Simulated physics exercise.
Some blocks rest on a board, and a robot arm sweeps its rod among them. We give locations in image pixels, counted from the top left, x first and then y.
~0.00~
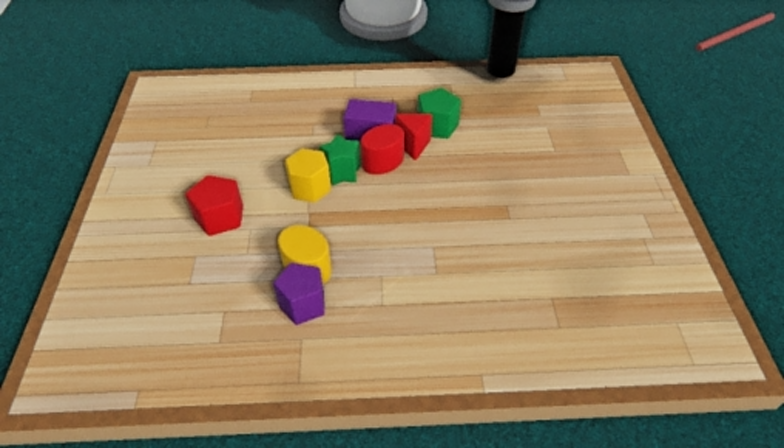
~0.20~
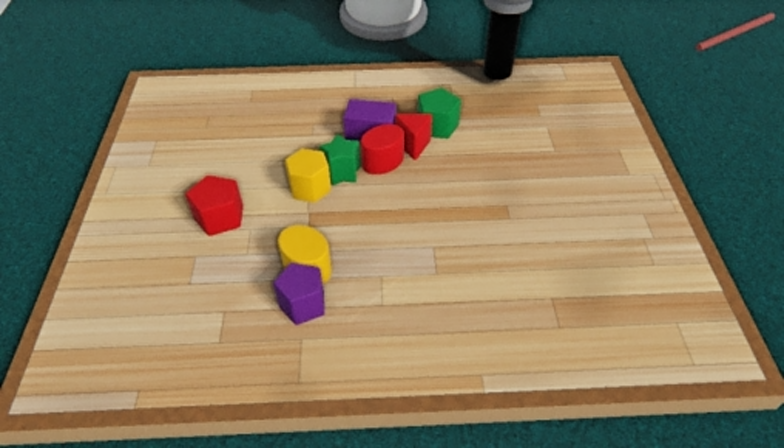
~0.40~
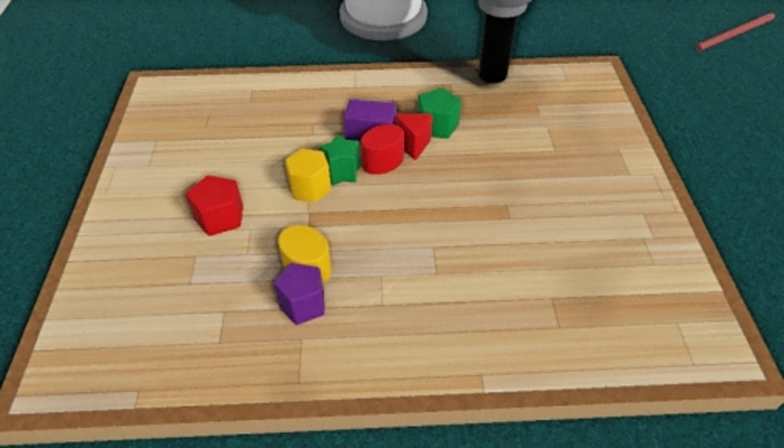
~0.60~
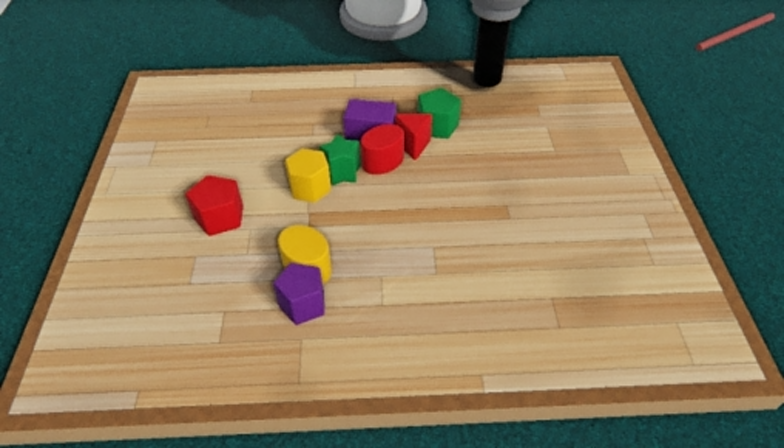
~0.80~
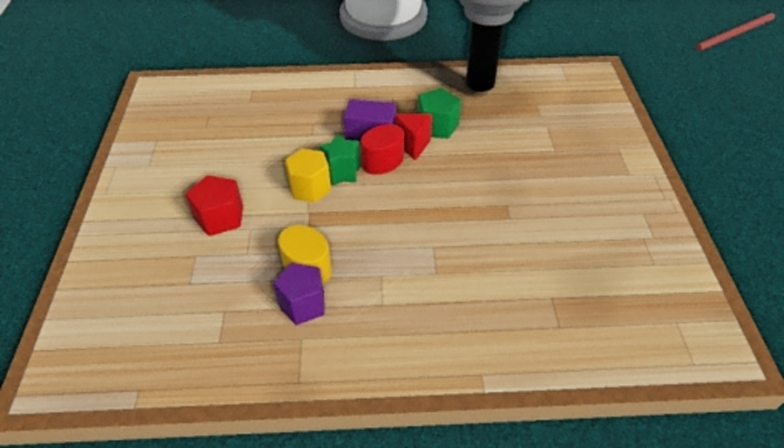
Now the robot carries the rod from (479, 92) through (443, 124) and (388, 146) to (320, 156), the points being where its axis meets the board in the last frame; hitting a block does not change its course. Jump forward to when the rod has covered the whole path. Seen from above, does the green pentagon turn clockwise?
That would be a no.
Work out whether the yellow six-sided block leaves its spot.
That block gets shifted.
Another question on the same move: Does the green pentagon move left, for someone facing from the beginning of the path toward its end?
It seems so.
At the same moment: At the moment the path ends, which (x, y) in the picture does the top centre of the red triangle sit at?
Its top face will be centred at roughly (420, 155).
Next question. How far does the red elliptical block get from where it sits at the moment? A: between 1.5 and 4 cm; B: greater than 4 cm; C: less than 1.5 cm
My answer is option B.
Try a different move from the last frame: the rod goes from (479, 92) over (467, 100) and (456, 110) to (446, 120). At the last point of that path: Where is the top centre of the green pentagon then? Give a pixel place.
Close to (427, 111).
The first path, step by step. One third of the way, rod (444, 115); red elliptical block (379, 139), turned 15° clockwise; red triangle (414, 133), turned 15° clockwise; green pentagon (419, 113).
Two thirds of the way, rod (387, 137); yellow six-sided block (302, 162); purple oblong block (347, 111), turned 25° clockwise; red elliptical block (366, 171), turned 85° clockwise; red triangle (420, 155), turned 40° anticlockwise; green pentagon (384, 146), turned 60° anticlockwise.
At the end, rod (319, 147); yellow six-sided block (295, 171); purple oblong block (309, 105), turned 70° clockwise; red elliptical block (365, 172), turned 85° clockwise; red triangle (420, 155), turned 40° anticlockwise; green pentagon (383, 147), turned 60° anticlockwise.
